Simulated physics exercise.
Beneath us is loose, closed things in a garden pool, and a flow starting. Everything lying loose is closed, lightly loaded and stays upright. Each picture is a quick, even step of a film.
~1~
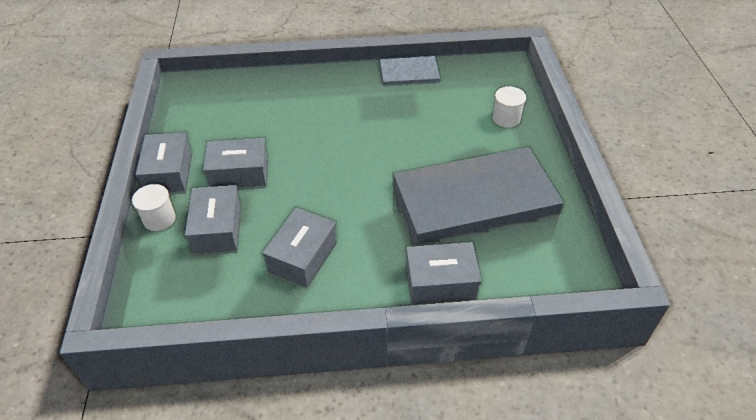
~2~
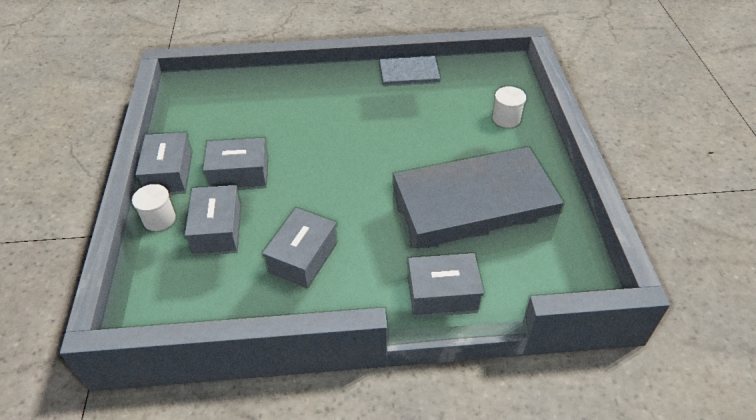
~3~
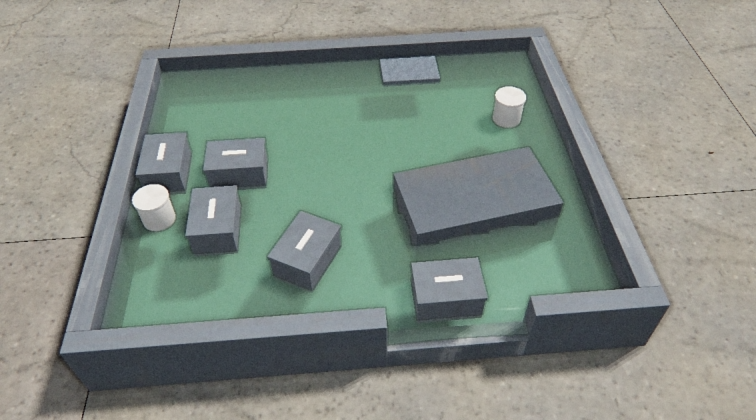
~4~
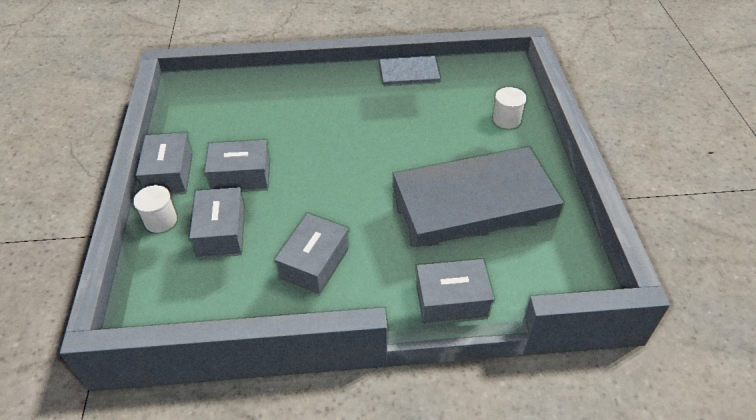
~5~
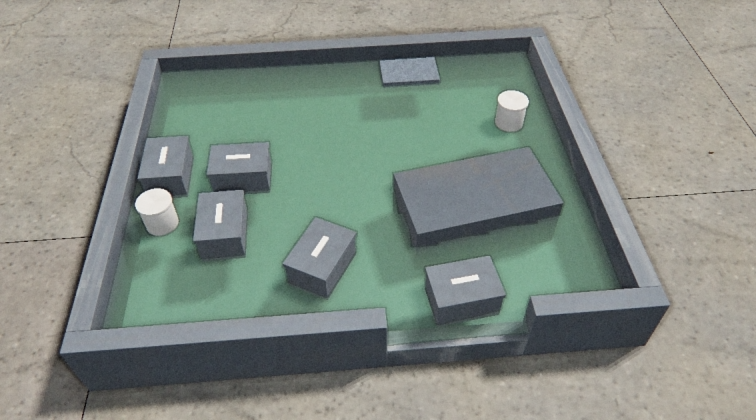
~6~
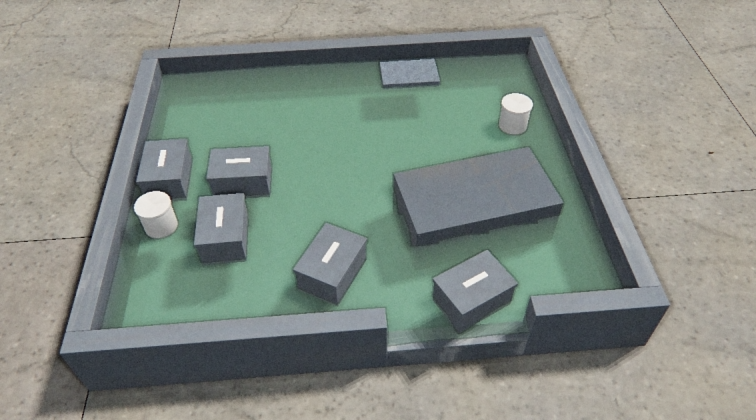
A green-floored pool with a dark grey rim sits on stone paving, seen from above at an angle by a still camera, and a section of its near wall disappears early on, leaving a gap. Inside are dark boxes with white marks, two white cylinders, a large slab at right and a small one at the back. The two nearest boxes drift slightly rightward, turning a little, while others barely shift.
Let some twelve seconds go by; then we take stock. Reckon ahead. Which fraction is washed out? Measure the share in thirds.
In thirds: Below one third.
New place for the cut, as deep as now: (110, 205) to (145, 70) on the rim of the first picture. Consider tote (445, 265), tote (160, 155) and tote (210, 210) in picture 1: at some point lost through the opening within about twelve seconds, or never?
Retained, lost, lost.
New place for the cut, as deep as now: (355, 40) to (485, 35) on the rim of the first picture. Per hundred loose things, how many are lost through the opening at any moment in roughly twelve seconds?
It works out at some 10 per cent of the things.
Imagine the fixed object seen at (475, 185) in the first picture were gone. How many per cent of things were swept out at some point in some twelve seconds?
Roughly 10 in a hundred.
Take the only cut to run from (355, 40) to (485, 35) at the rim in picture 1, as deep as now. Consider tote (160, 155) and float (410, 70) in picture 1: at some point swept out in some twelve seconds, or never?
Per object, in order: Retained / flushed out.
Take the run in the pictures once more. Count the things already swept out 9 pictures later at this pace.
That comes to 1.
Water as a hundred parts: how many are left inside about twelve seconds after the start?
76 %.
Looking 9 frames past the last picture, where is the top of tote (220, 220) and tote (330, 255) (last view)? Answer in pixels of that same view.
Approximately (240, 235), then (439, 280).
A moment on, 1 of 8 are out; 7 afloat.
Next, 1 of 8 are out; 7 afloat.
Later, 1 of 8 are out; 7 afloat.
In the end, 1 of 8 are out; 7 afloat.
